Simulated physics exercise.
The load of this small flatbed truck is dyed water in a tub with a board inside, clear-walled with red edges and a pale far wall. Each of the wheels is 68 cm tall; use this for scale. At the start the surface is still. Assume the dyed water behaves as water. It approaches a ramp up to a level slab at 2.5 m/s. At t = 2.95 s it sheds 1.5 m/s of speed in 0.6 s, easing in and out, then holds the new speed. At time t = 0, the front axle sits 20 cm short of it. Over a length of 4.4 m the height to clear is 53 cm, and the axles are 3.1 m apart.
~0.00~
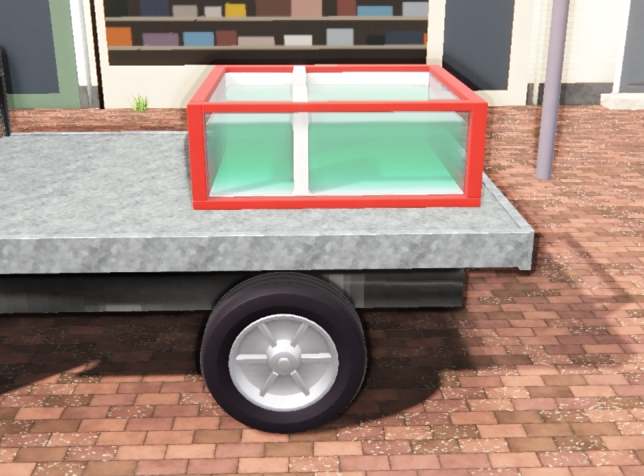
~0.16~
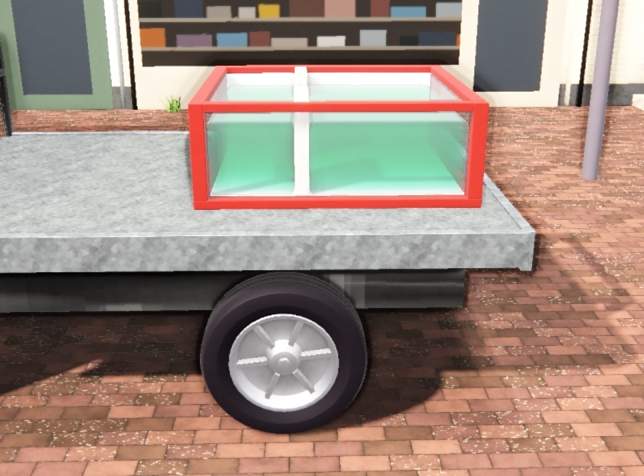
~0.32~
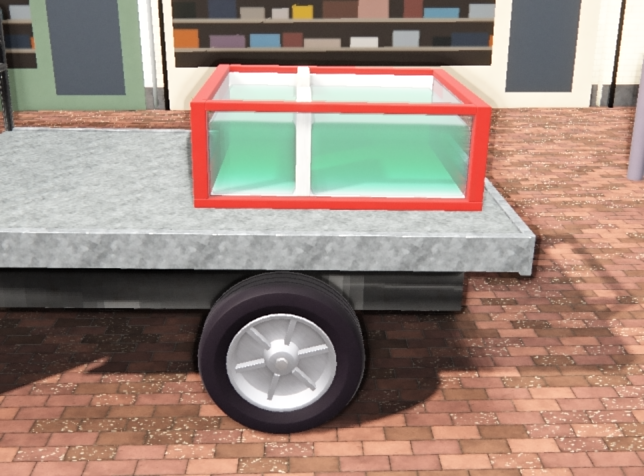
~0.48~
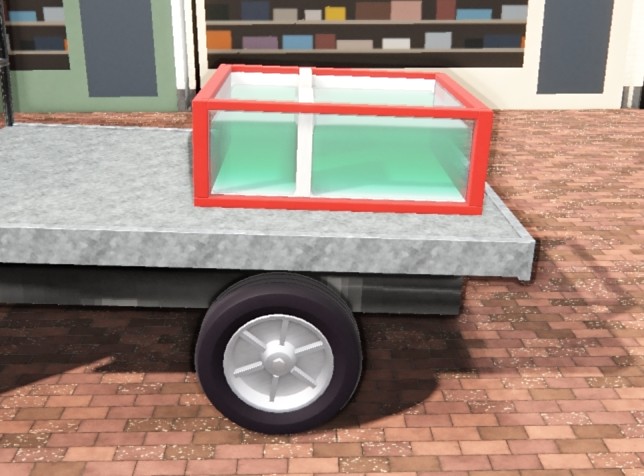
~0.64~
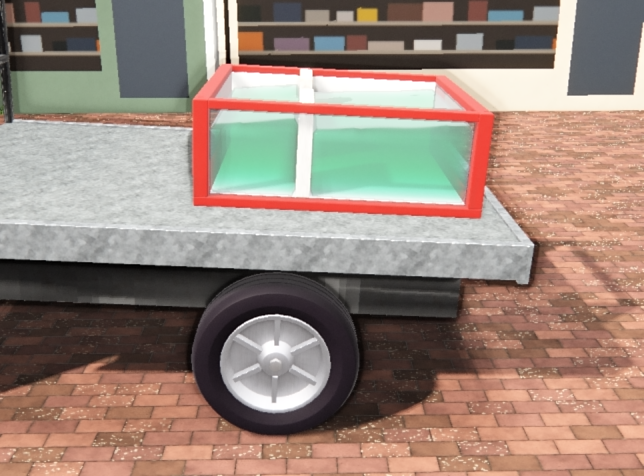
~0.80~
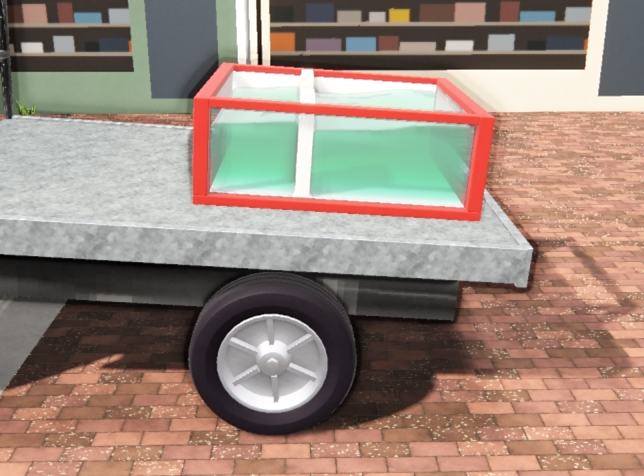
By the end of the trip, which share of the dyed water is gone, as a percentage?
Close to 5 per cent of the dyed water is gone.
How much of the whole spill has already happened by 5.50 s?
By that time, around 100 percent of it is out.
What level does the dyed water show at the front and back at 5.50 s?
I'd put it at about 28 cm in front and about 26 cm behind.
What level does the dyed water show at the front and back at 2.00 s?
Front reads 24 centimetres, back reads 36 centimetres.
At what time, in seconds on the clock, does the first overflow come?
It first spills at close to 3.6 s.
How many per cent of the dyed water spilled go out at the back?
Around 0 in a hundred.
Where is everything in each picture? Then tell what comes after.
The first picture shows the dyed water reaches (229, 119) at the front end; it reaches (443, 118) at the back end; no slope yet; board top at (300, 78); the front is on the left, levels are read along the near wall; a wheel hub at (284, 369).
The second picture shows the dyed water reaches (230, 119) at the front end; it reaches (444, 118) at the back end; no slope yet.
The third picture shows the dyed water reaches (232, 118) at the front end; it reaches (446, 121) at the back end; hardly any slope.
The fourth picture shows the dyed water reaches (234, 117) at the front end; it reaches (448, 125) at the back end; hardly any slope; the tub is 2° nose up.
The fifth picture shows the dyed water reaches (234, 118) at the front end; it reaches (449, 124) at the back end; hardly any slope; the tub is 3° nose up.
The sixth picture shows the dyed water reaches (235, 117) at the front end; it is heaped 2° towards the back; a wheel hub at (272, 370); the tub is 4° nose up.
Then, 2.00 s in, it stands 36 cm high behind and 25 cm in front; all of it is still inside.
Then, 3.70 s in, it stands 19 cm high behind and 46 cm in front; 3 per cent has gone over the front.
Then, 5.50 s in, it stands 27 cm high behind and 28 cm in front; 5 per cent has gone over the front.
Then, 7.99 s in, 5 per cent has gone over the front, 17 of 328 litres.
